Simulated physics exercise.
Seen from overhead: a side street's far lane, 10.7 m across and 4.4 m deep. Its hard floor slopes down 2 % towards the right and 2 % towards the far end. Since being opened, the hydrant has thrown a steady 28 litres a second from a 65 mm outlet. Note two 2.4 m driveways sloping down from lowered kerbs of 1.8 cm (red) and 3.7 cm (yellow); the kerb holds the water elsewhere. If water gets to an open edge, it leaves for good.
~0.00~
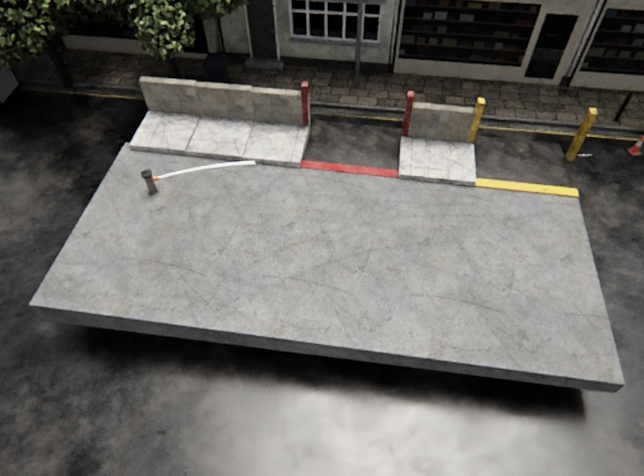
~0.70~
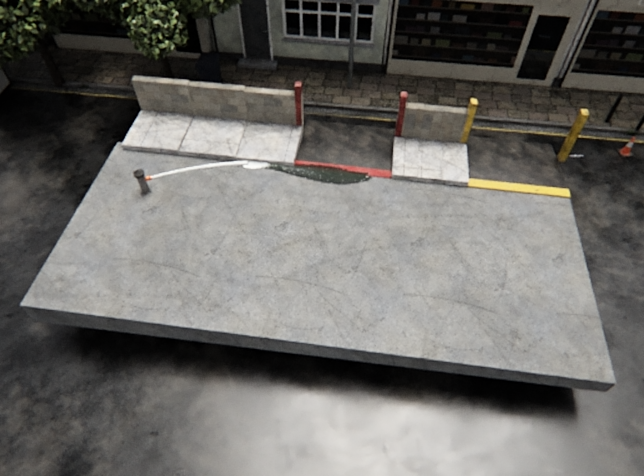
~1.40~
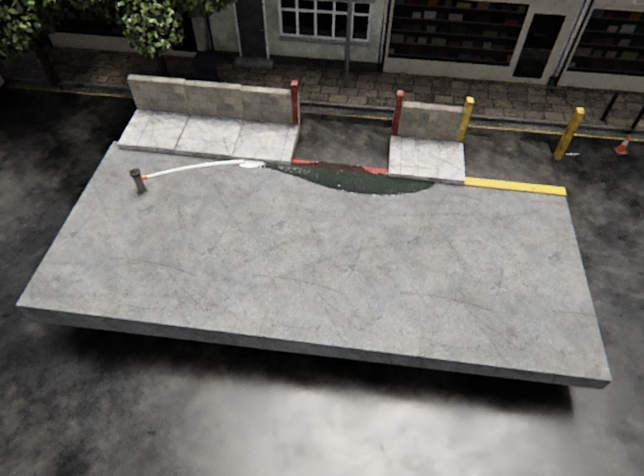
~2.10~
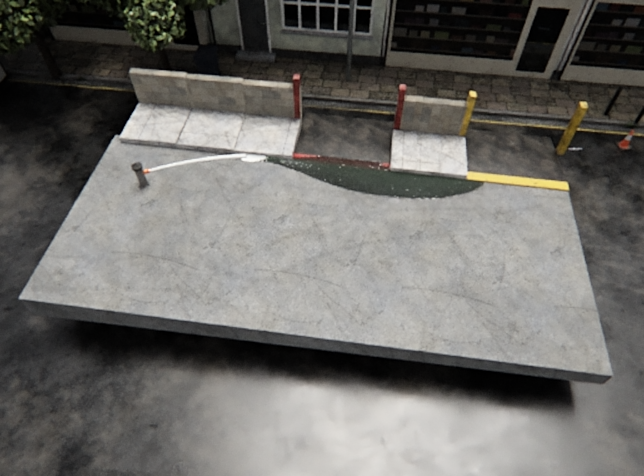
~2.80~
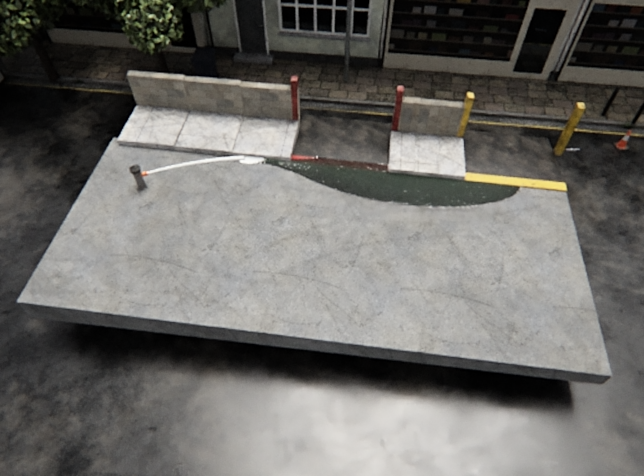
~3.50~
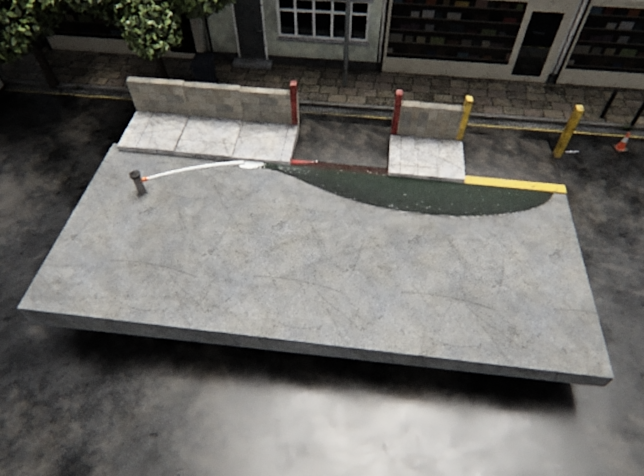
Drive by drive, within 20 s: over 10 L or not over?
At the end, I expect the red drive to break the threshold, I expect the yellow drive to fall below the threshold.
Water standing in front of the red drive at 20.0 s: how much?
About 2.5 centimetres.
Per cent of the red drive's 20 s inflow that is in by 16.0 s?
80 percent, roughly.
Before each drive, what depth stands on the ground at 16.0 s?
Red 2.5 cm, yellow 3.5 cm.
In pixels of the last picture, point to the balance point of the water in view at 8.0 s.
Around (444, 195).
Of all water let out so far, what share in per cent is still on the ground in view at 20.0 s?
I'd put it at around 26 per cent.
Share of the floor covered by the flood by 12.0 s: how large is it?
Near 15 per cent of the floor.
After 5.0 s water covers 15 % of the floor and is deepest (3 cm) near (283, 168); red drive 2.4 cm at the lowered kerb, 4 L in, yellow drive 2.9 cm at the lowered kerb, 0 L in.
After 8.0 s water covers 15 % of the floor and is deepest (3 cm) near (283, 168); red drive 2.4 cm at the lowered kerb, 8 L in, yellow drive 3.2 cm at the lowered kerb, 0 L in.
After 12.0 s water covers 15 % of the floor and is deepest (4 cm) near (561, 195); red drive 2.4 cm at the lowered kerb, 13 L in, yellow drive 3.3 cm at the lowered kerb, 0 L in.
After 16.0 s water covers 15 % of the floor and is deepest (4 cm) near (561, 195); red drive 2.4 cm at the lowered kerb, 18 L in, yellow drive 3.3 cm at the lowered kerb, 0 L in.
After 20.0 s water covers 15 % of the floor and is deepest (4 cm) near (561, 195); red drive 2.4 cm at the lowered kerb, 23 L in, yellow drive 3.3 cm at the lowered kerb, 0 L in.
